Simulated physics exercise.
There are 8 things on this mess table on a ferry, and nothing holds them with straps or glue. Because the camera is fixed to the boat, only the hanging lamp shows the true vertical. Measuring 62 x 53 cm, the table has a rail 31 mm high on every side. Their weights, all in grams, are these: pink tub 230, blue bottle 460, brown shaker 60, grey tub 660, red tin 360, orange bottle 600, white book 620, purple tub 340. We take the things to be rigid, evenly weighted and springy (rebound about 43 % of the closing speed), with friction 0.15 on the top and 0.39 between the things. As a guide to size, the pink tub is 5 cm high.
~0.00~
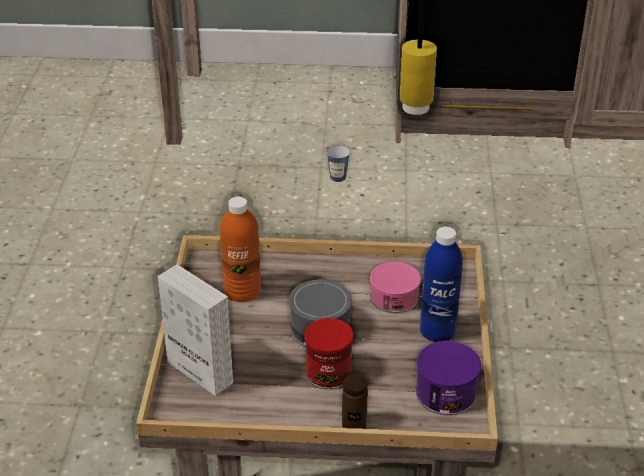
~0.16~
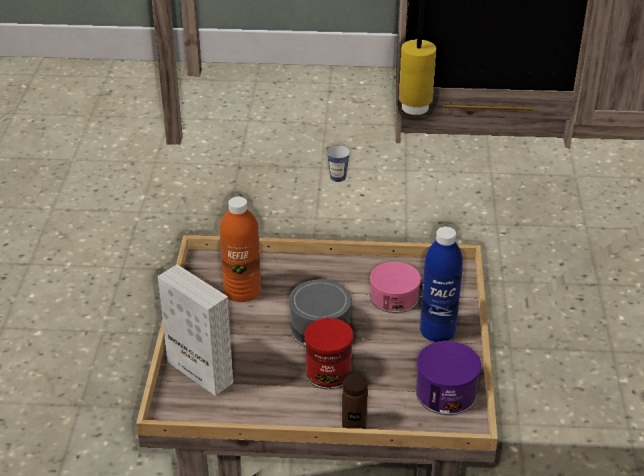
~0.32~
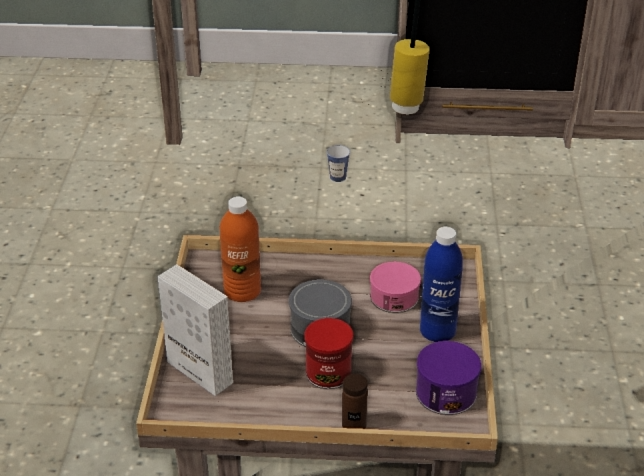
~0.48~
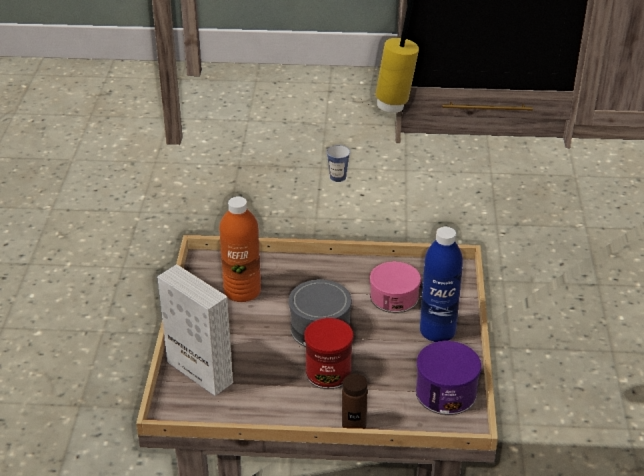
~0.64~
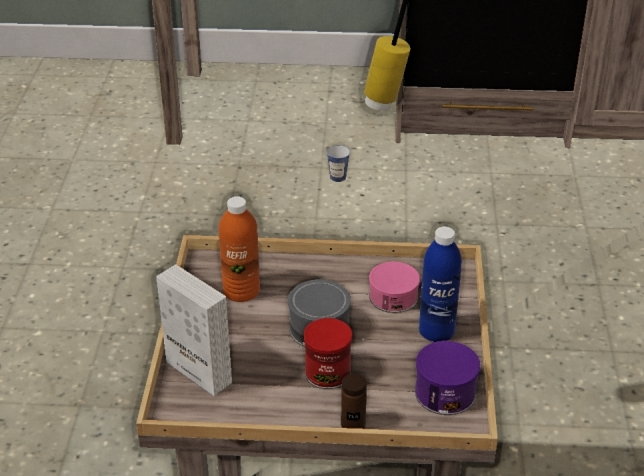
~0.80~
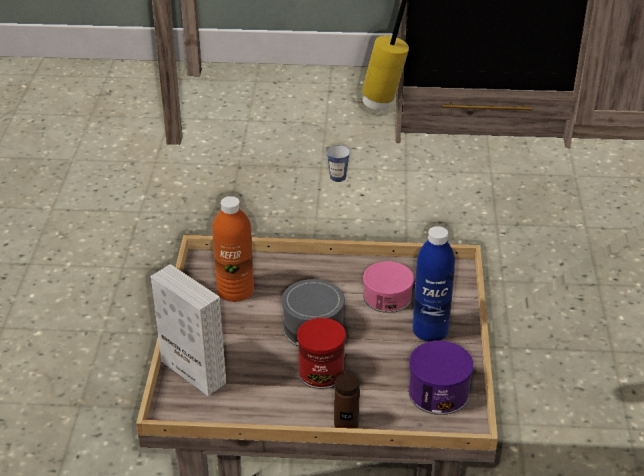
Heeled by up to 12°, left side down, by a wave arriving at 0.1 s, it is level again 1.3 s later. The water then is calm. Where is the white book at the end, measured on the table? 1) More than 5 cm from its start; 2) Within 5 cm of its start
2, within 5 cm of its start.
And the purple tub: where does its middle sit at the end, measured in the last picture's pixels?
Its centre ends close to (405, 376) in the last view.
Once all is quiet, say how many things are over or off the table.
Total: 0.
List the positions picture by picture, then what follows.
The first frame shows boat level; white book (196, 331); pink tub (395, 287).
The second frame shows boat level; brown shaker (355, 404); grey tub (320, 314).
The third frame shows boat heeled 3°, left side down; red tin (329, 354); orange bottle (240, 248).
The fourth frame shows boat heeled 8°, left side down; purple tub (448, 378); pink tub (395, 287).
The fifth frame shows boat heeled 11°, left side down; blue bottle (441, 283); brown shaker (354, 404).
The sixth frame shows boat heeled 12°, left side down; white book (189, 331); grey tub (313, 314).
After 0.90 s, boat heeled 10°, left side down; blue bottle moved 3 cm; orange bottle moved 3 cm; brown shaker moved 3 cm.
After 1.10 s, boat heeled 5°, left side down; orange bottle moved 7 cm; blue bottle moved 7 cm; brown shaker moved 6 cm.
After 1.60 s, boat level; blue bottle moved 8 cm; orange bottle moved 8 cm; brown shaker moved 8 cm.
After 3.20 s, white book resting near (189, 331).
In the end (4.2 s), not toppled but over 5 cm from the start, pink tub, blue bottle, brown shaker, grey tub, red tin, orange bottle and purple tub; white book under 5 cm from the start. At the end, from the last picture's camera, white book near (189, 331).
